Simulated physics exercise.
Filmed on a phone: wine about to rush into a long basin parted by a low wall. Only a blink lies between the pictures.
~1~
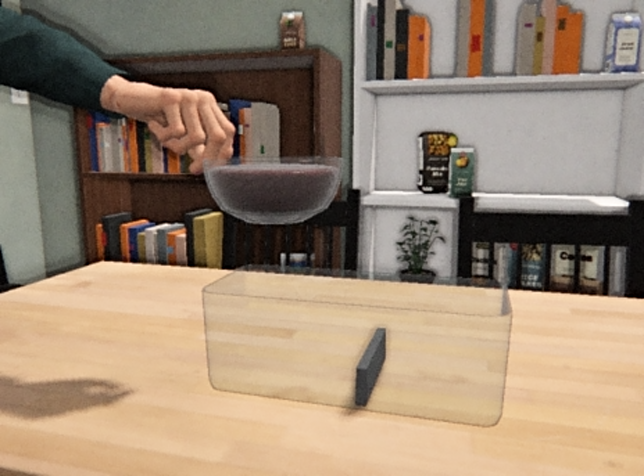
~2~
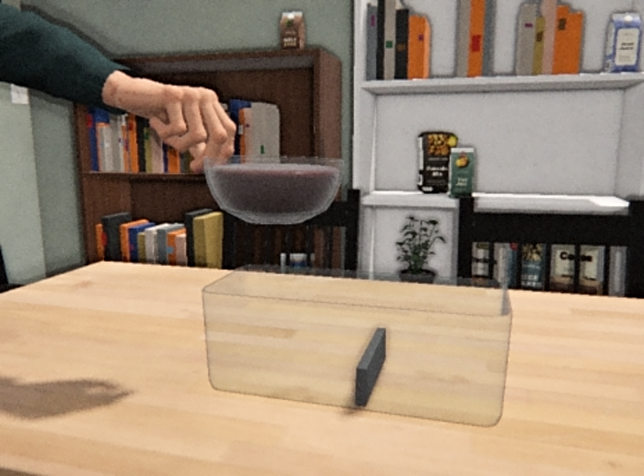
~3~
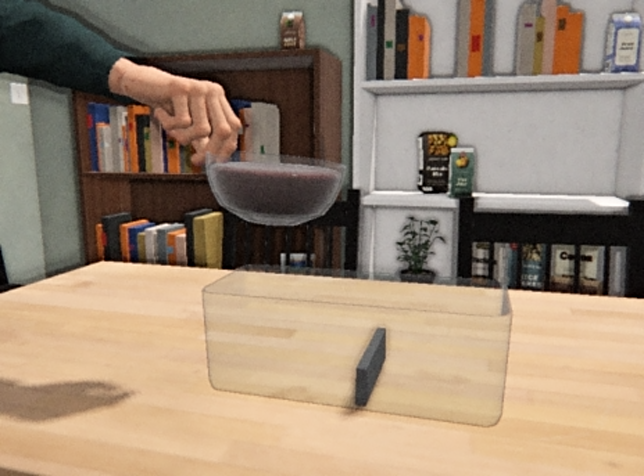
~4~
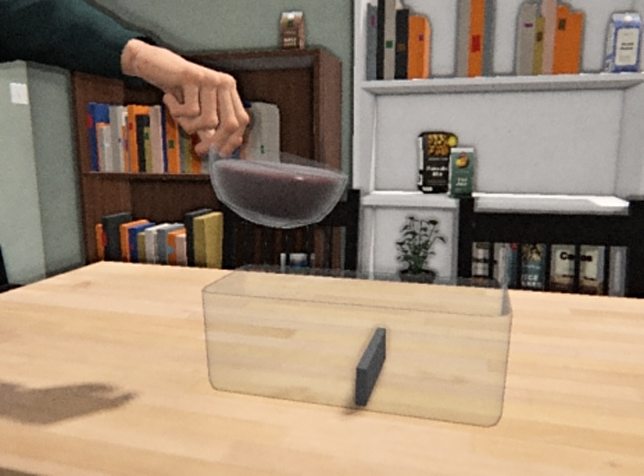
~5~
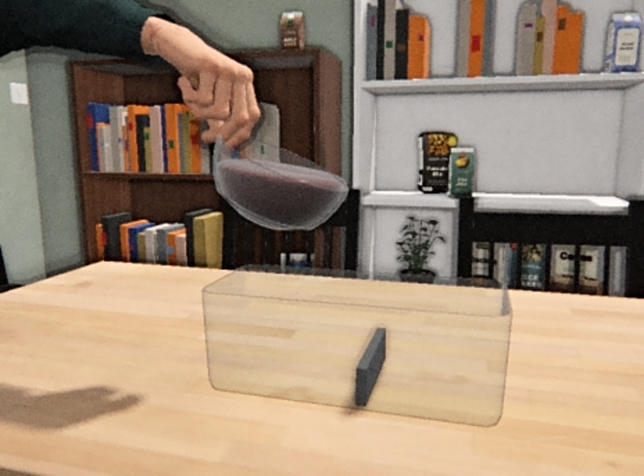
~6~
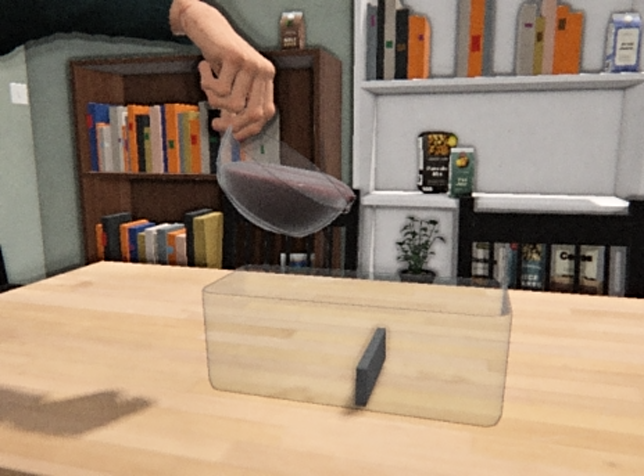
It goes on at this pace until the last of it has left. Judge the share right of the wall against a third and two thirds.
In the end from a third to two thirds is right of the wall.
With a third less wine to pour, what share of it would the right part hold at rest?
Roughly 35 in a hundred.
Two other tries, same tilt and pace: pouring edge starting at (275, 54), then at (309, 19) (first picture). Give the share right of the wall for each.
In turn 10 and 40 in a hundred.
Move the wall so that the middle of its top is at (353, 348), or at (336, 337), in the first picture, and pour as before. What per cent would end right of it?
First some 60, then 75 per cent.
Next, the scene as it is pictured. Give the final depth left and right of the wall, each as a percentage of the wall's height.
Some 40 per cent left and 40 right.
A moment on, the bowl is tipped right over and 7 per cent is still to pour, 28 is left of the wall and 42 right of it.
Next, the bowl is tipped right over and 0 per cent is still to pour, 46 is left of the wall and 38 right of it.
Then the bowl is tipped right over and 1 per cent is still to pour, 48 is left of the wall and 44 right of it.
Later the bowl is tipped right over and 0 per cent is still to pour, 51 is left of the wall and 44 right of it.
At rest 51 per cent lies left of the wall, 44 right of it and 5 outside.
